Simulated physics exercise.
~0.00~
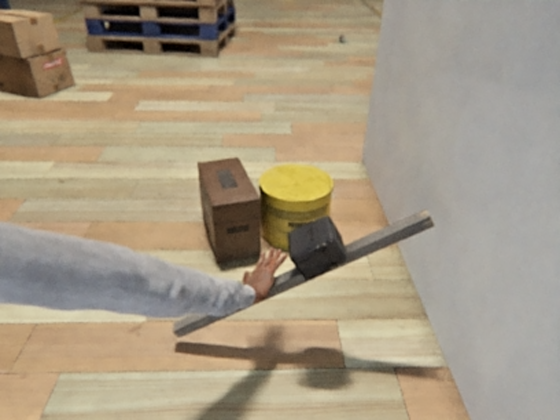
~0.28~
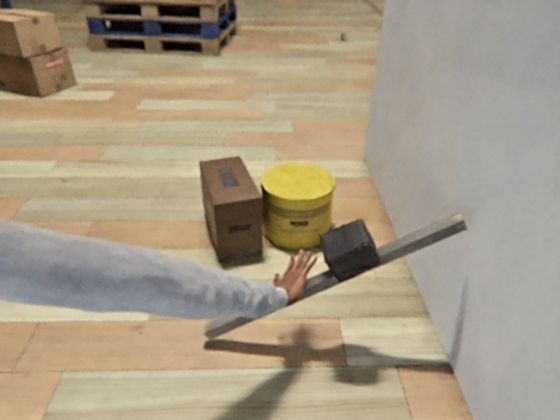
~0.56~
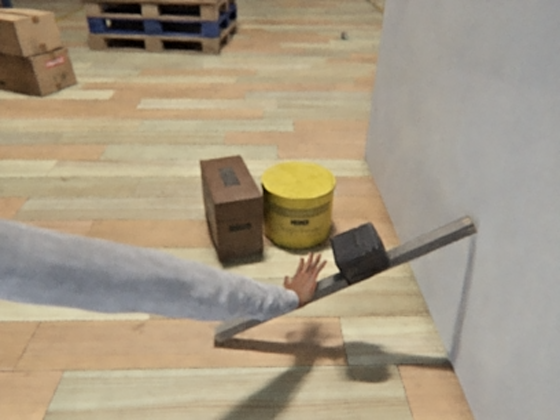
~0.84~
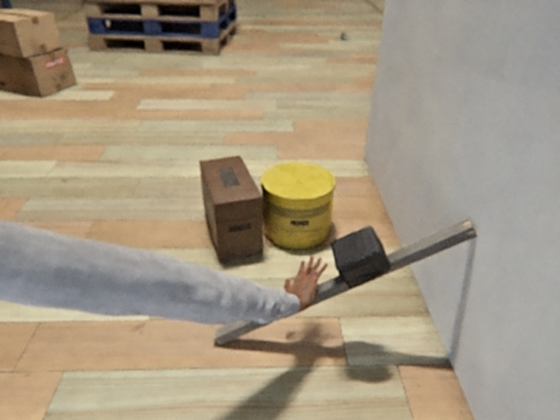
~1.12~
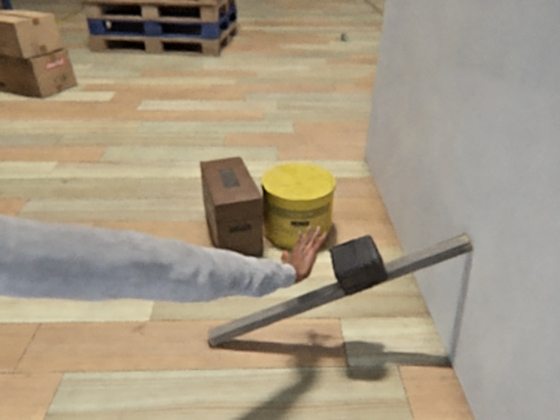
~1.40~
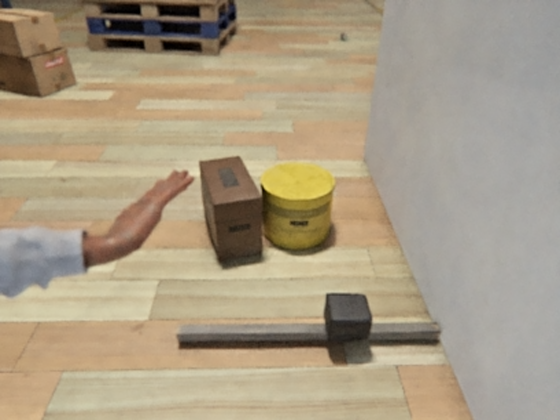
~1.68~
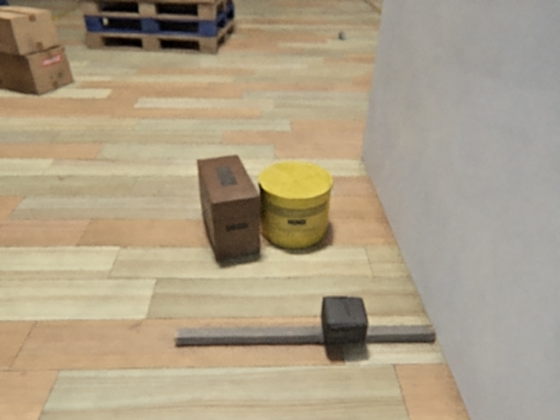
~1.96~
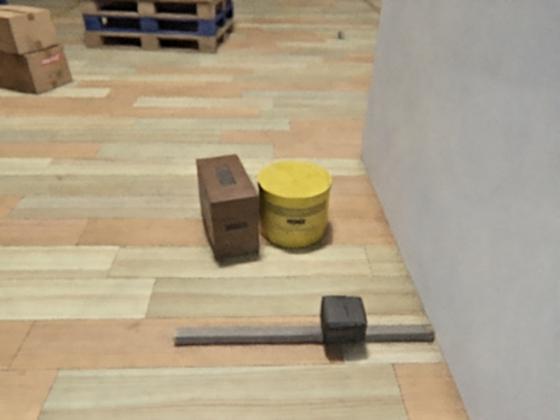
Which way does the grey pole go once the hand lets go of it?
It moves down, its raised end dropping along the wall until the pole lies flat on the floor.
